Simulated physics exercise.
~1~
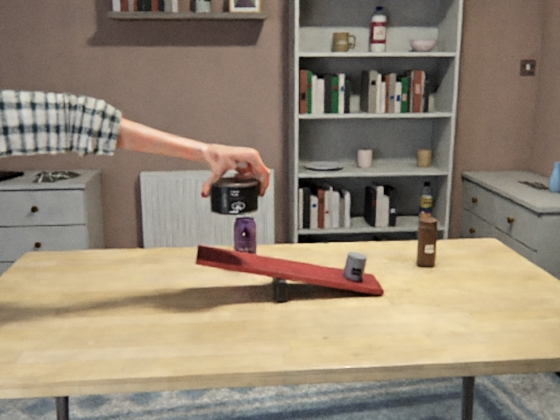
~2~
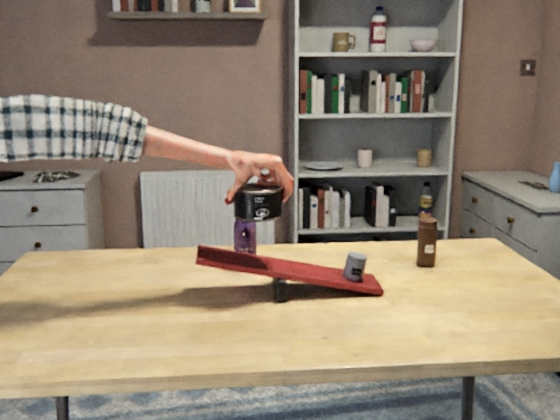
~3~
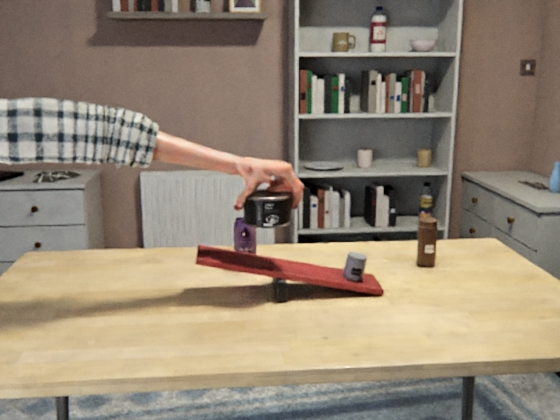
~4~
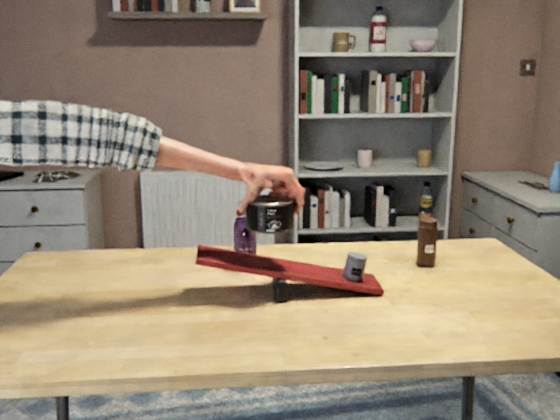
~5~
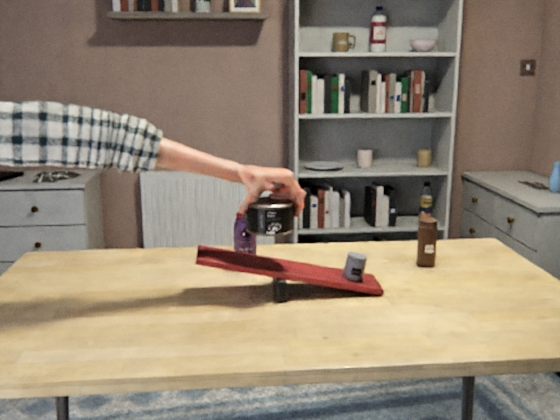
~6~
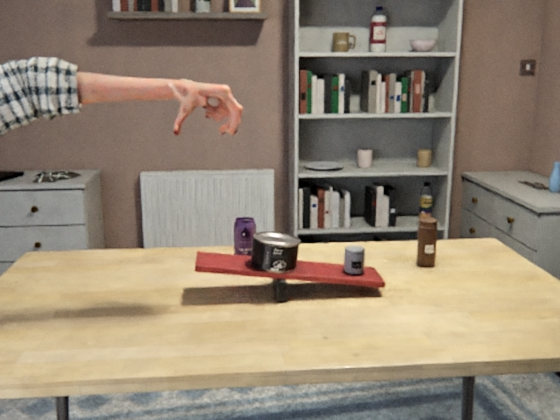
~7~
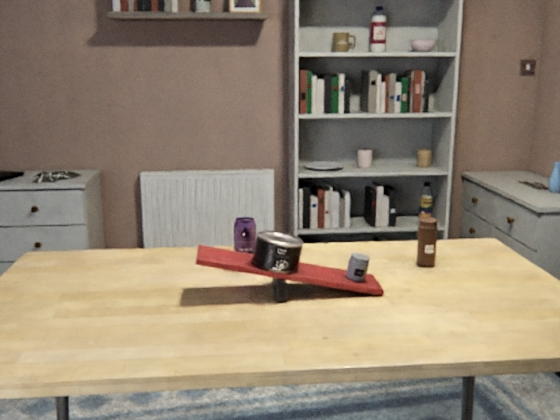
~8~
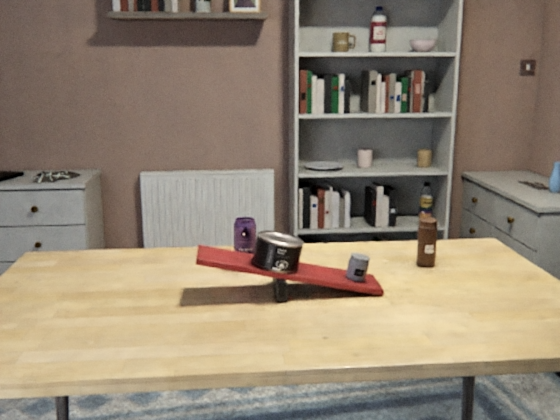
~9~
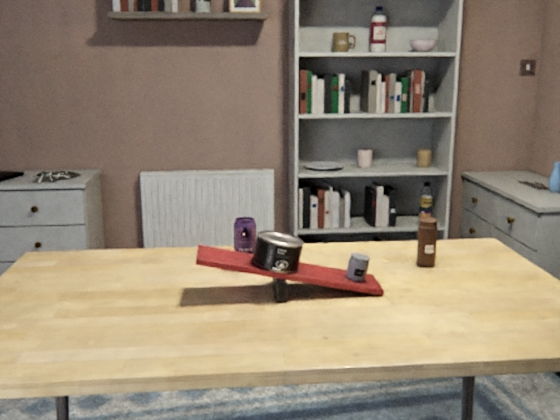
A black tub was carried rightward and lowered by a hand over a red plank seesaw, then released near its middle. The plank rocked briefly but settled leaning down to the right as before, with the tub and grey shaker still on it.
